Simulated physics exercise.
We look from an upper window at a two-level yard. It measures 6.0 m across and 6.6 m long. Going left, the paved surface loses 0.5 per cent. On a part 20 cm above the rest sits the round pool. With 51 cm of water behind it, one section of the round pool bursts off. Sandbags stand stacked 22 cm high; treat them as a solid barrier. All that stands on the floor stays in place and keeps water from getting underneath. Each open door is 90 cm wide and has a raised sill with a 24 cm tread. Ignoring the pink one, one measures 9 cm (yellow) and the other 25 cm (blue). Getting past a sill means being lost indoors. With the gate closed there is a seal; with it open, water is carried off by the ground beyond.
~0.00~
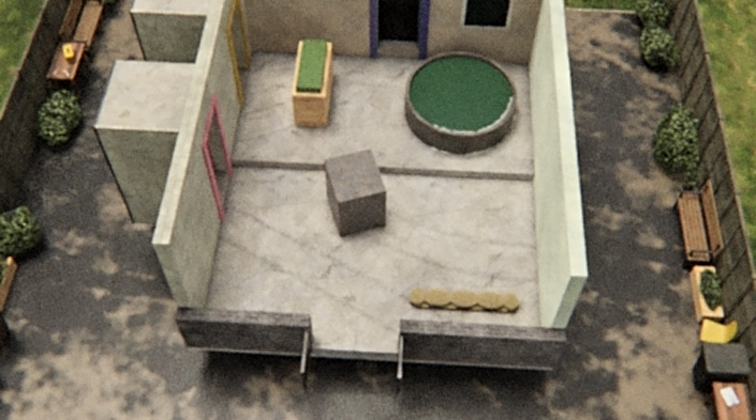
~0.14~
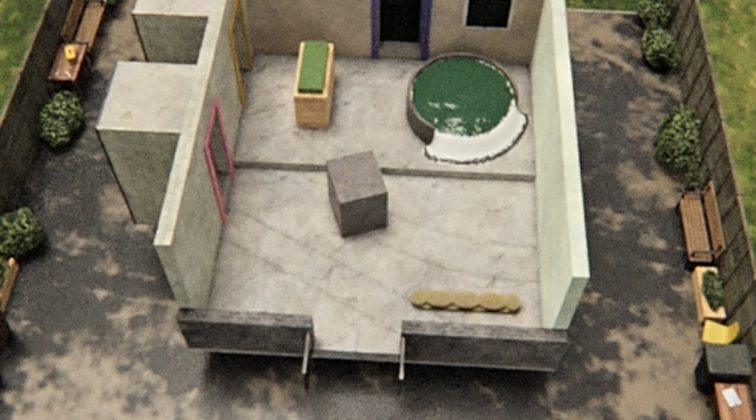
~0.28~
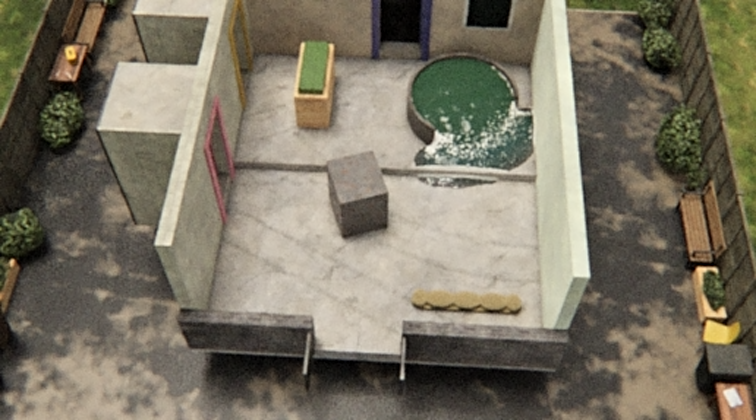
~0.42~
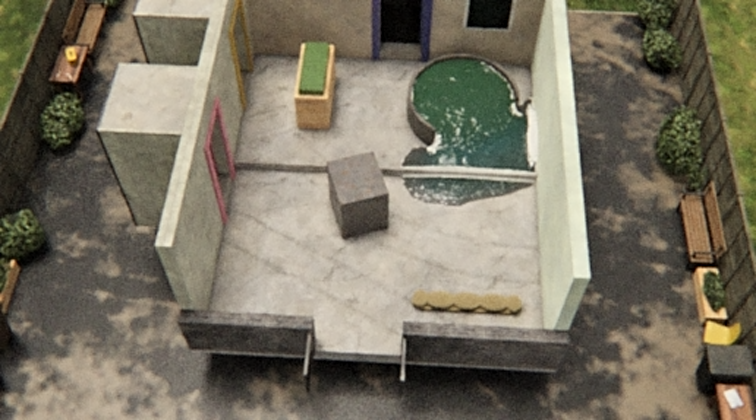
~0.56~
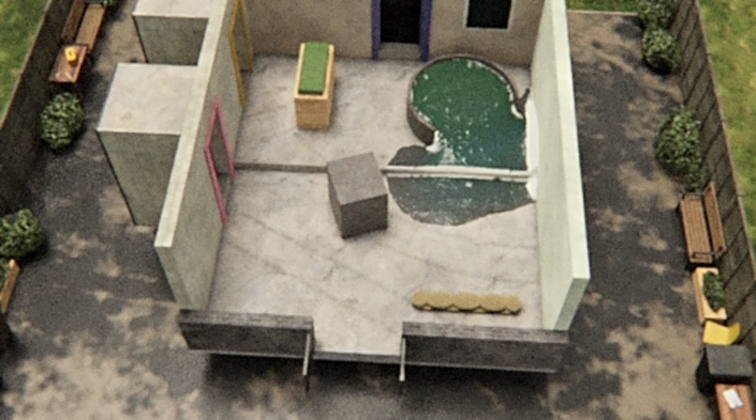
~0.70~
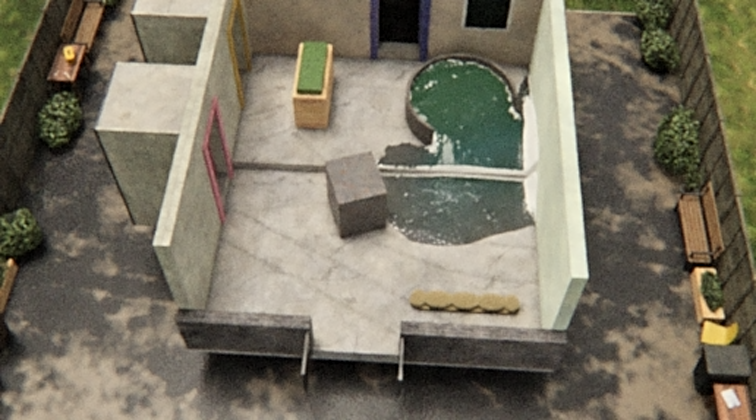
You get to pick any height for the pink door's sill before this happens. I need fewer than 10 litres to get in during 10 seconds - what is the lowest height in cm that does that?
I would say 9.5 cm is just enough.
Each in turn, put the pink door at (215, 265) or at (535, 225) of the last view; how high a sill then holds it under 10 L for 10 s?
First place around 14.5 cm, second around 12.0 cm.
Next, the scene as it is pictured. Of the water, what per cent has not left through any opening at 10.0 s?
Remaining share: Around 90 %.
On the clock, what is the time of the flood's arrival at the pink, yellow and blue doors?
Pink 5.0 s, yellow 7.5 s, blue 2.8 s.
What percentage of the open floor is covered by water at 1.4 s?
Approximately 30 % of the floor.
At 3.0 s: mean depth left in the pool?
Average depth: Approx. 11 cm.
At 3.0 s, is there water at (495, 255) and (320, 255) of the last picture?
In order: Submerged and spared.
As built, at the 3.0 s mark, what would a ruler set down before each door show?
Door depths (cm): Pink = 0, yellow = 0, blue = 2.
After 1.4 s water covers 30 % of the floor, deepest (27 cm) near (532, 141); it has not reached the pink door.
After 3.0 s water covers 45 % of the floor, deepest (34 cm) near (540, 340); it has not reached the pink door.
After 10.0 s water covers 75 % of the floor, deepest (13 cm) near (330, 195); 12 cm at the pink door, 0 litres in over its 22 cm sill.
At the pink door as built, the water arrived by 4.9 s and peaked near 13 cm at 9.4 s.
Run again over the same 10 s with other heights there, 16 litres in over 8 cm, 6 litres over 10.5 cm. The limit of 10 litres is kept from about 9.5 cm up.
